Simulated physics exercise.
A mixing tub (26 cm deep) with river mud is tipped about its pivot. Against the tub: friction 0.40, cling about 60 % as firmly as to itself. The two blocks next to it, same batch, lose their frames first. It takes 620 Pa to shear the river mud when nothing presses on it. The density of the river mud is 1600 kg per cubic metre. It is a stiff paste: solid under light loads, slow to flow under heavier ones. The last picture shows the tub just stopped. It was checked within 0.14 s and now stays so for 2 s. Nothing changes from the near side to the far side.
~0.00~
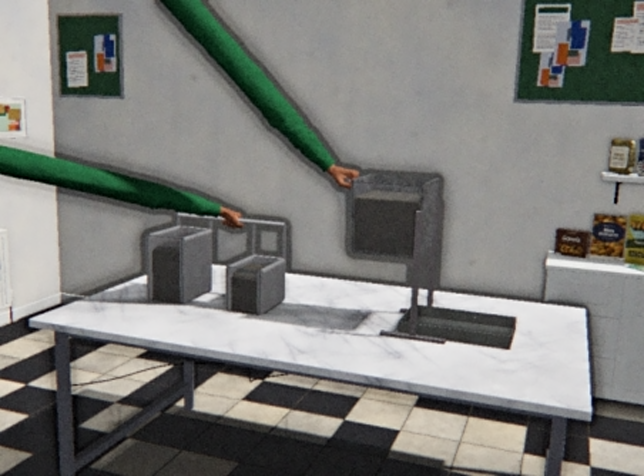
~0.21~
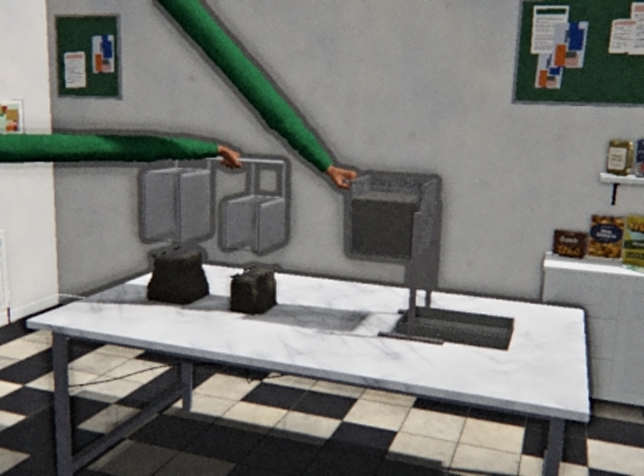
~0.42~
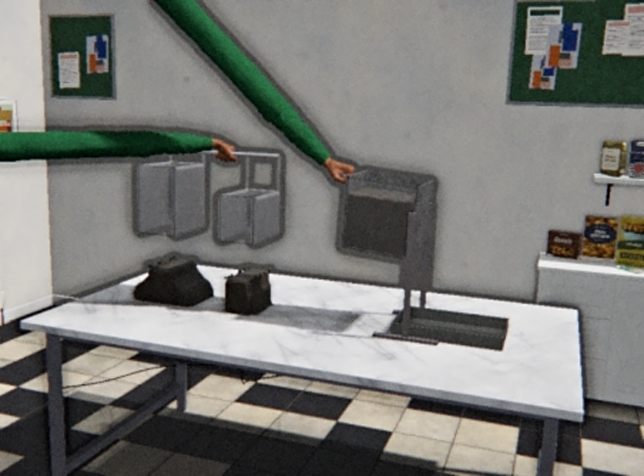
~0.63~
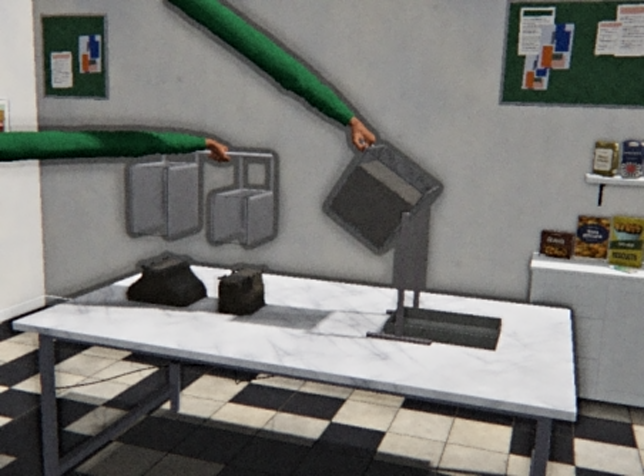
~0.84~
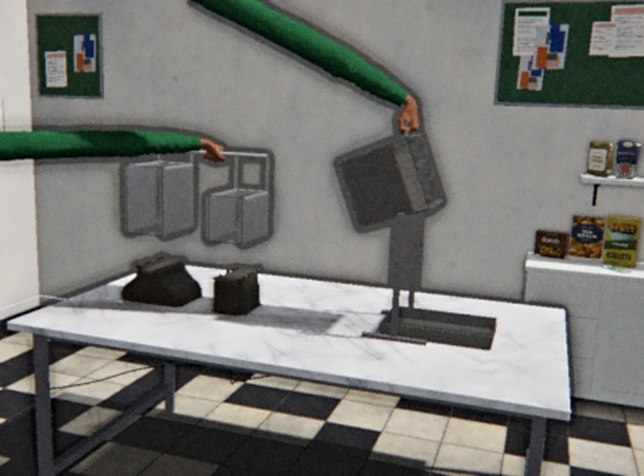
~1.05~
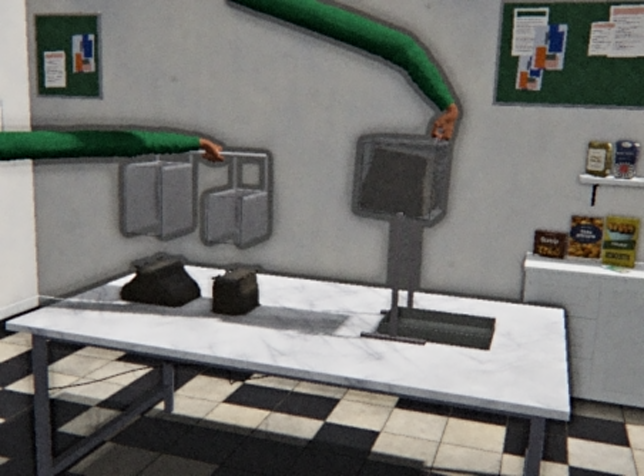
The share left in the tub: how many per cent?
Expect roughly 47 %.
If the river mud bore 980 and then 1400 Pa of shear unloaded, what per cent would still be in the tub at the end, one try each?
In that order: 65 %, 100 %.
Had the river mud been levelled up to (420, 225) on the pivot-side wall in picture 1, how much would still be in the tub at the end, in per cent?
In that case some 75 per cent.
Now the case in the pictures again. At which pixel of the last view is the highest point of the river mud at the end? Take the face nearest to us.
Around (379, 183).
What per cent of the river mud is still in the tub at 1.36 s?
Near 60 %.
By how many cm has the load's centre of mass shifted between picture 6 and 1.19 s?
Some 6 cm.
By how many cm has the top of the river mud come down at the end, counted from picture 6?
Some 13 cm.
After 1.19 s, the tub is at 92 degrees and holds 86 %.
After 1.36 s, the tub is at 92 degrees and holds 58 %.
After 1.53 s, the tub is at 92 degrees and holds 47 %.
After 1.70 s, the tub is at 92 degrees and holds 47 %.
After 3.05 s, the tub is at 92 degrees and holds 47 %.
